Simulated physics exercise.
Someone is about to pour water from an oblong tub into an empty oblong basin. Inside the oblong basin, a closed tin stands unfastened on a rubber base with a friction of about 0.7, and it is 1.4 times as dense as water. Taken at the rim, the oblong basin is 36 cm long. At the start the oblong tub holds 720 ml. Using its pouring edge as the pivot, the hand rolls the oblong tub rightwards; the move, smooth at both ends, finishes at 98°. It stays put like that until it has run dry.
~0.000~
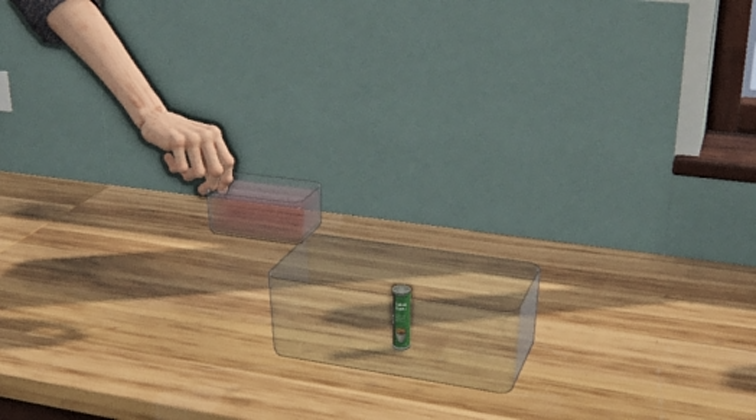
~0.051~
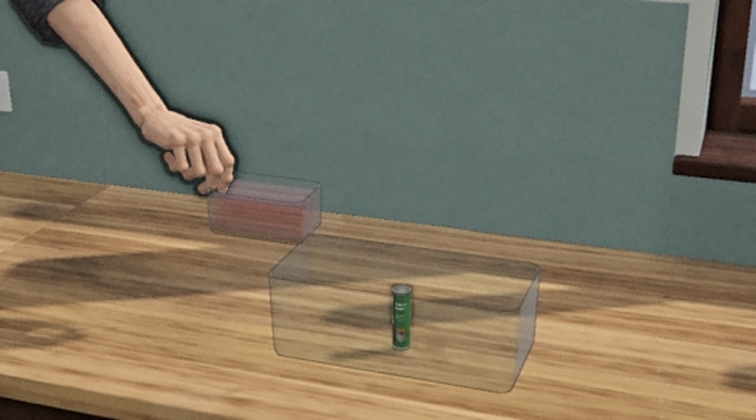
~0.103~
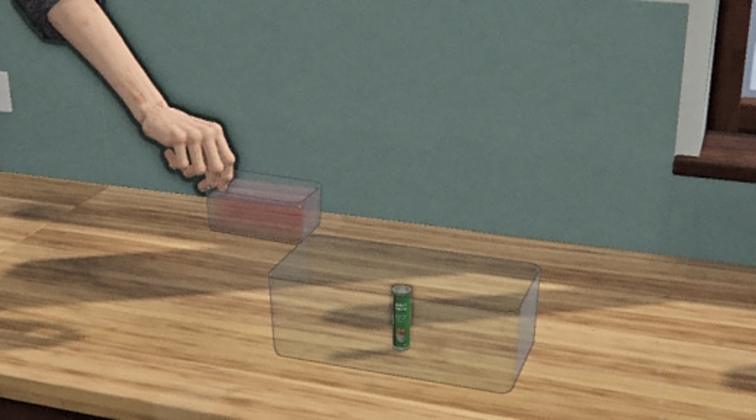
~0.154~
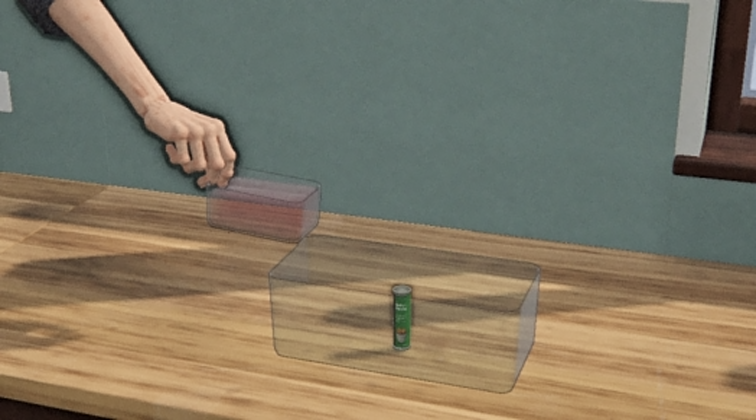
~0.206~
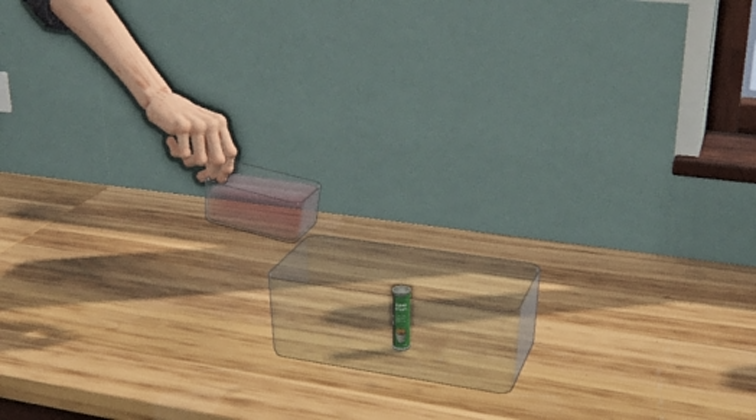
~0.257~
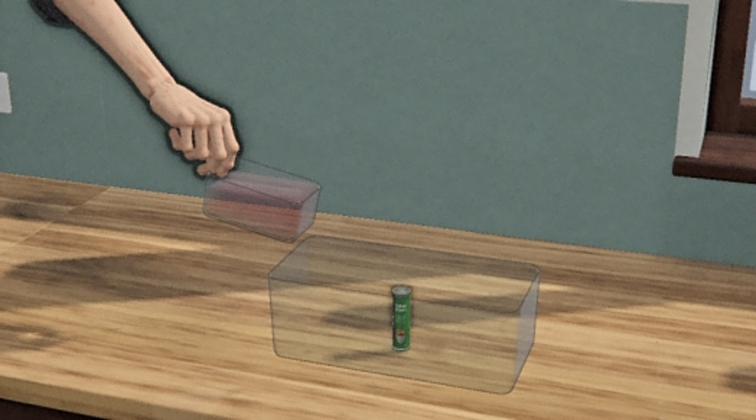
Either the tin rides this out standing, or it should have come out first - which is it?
It tumbles.
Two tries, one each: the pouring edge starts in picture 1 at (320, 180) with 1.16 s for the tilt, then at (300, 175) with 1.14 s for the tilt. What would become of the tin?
Run one: It does not tip. Run two: It does not tip.
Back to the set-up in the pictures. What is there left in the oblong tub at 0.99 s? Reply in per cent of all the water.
I'd estimate some 10 per cent.
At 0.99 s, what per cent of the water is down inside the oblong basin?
Roughly 82 %.
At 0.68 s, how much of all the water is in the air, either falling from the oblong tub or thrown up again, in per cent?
Some 36 per cent.
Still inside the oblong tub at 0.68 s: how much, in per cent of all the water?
Portion remaining: Approx. 48 per cent.
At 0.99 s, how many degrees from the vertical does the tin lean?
I'd say it's tipped close to 10 degrees.
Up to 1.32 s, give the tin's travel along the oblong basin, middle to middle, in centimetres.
Near 5 cm of travel.
By 0.68 s the tilt is 61° and 48 per cent is still to pour; the tin stands where it began.
By 0.99 s the tilt is 93° and 10 per cent is still to pour; the tin leans 8°.
By 1.32 s the tilt is 98° and 1 per cent is still to pour; the tin lies on its side.
By 1.67 s the tilt is 98° and 0 per cent is still to pour; the tin lies on its side.
At rest the tin lies on its side.
